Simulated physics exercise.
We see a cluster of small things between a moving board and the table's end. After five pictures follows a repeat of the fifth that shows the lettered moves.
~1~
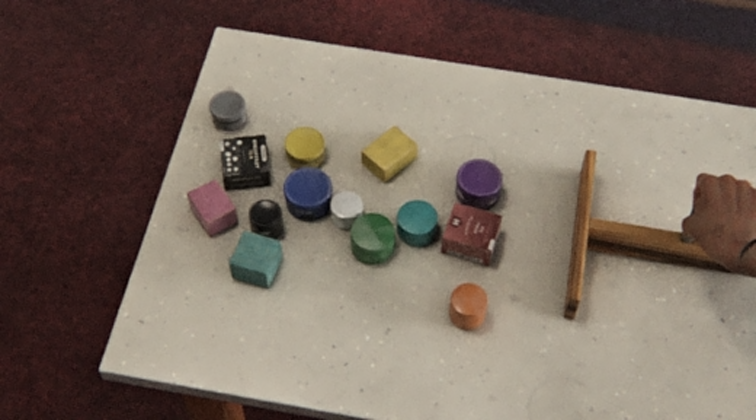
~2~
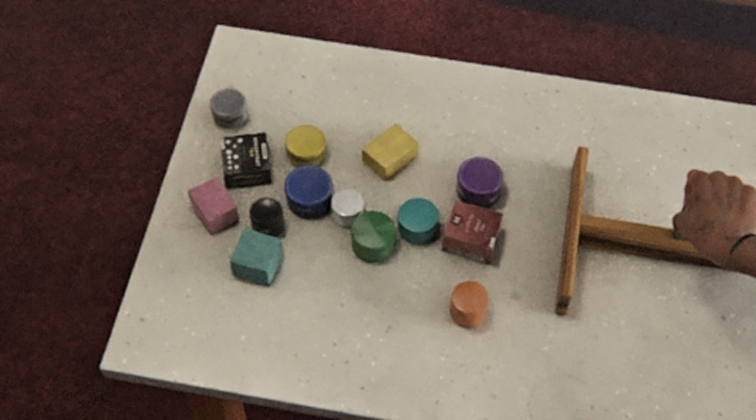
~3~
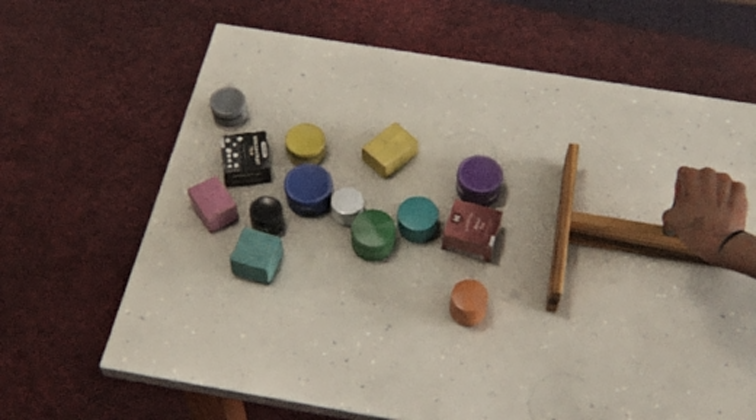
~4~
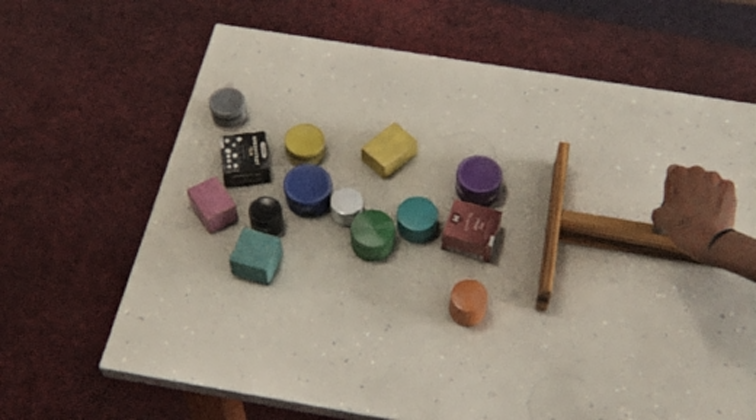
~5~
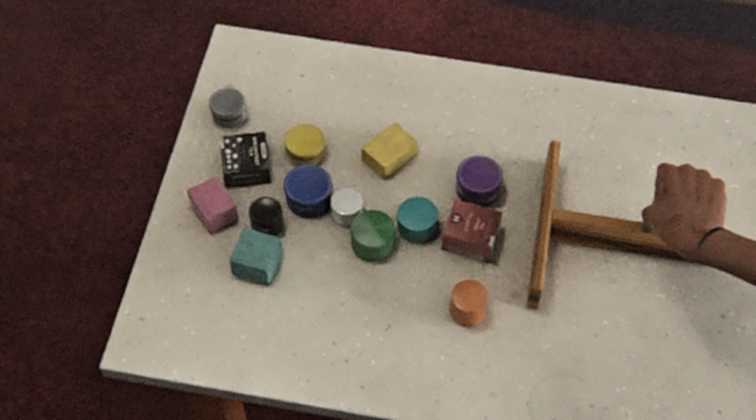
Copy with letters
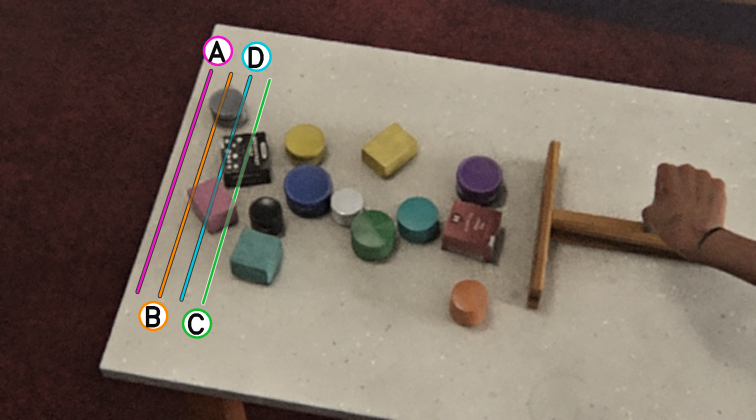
A hand slides a wooden T-shaped board slowly left toward a cluster of colourful small objects.
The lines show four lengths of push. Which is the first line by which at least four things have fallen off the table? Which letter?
Enough have fallen by D.
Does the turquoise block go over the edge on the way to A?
By then, no.
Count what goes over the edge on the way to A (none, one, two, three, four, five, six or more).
In all, six or more.
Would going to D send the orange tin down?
By then, no.
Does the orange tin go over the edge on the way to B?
By then, no.
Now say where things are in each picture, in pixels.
In the first picture, white pot (346, 211); purple jar (479, 185); orange tin (468, 307).
In the second picture, board (575, 218); pink block (213, 206).
In the third picture, board (566, 215); blue jar (309, 190).
In the fourth picture, board (556, 213); yellow jar (305, 146).
In the fifth picture, board (547, 212); turquoise block (256, 257); grey tin (228, 109); black tub (266, 217).
On the marked copy, A at (177, 175); B at (198, 178); C at (238, 185); D at (218, 182).
With D. Early on, board (428, 193); orange tin (460, 306); blue jar (287, 189).
Further on, board (310, 174); pink block (181, 209); blue jar (214, 183).
At the end, board (219, 160); pink block over the edge; grey tin over the edge; five fallen.
As for the rest, A drops nine, but is farther than needed; B drops five, but is farther than needed; C drops only one.
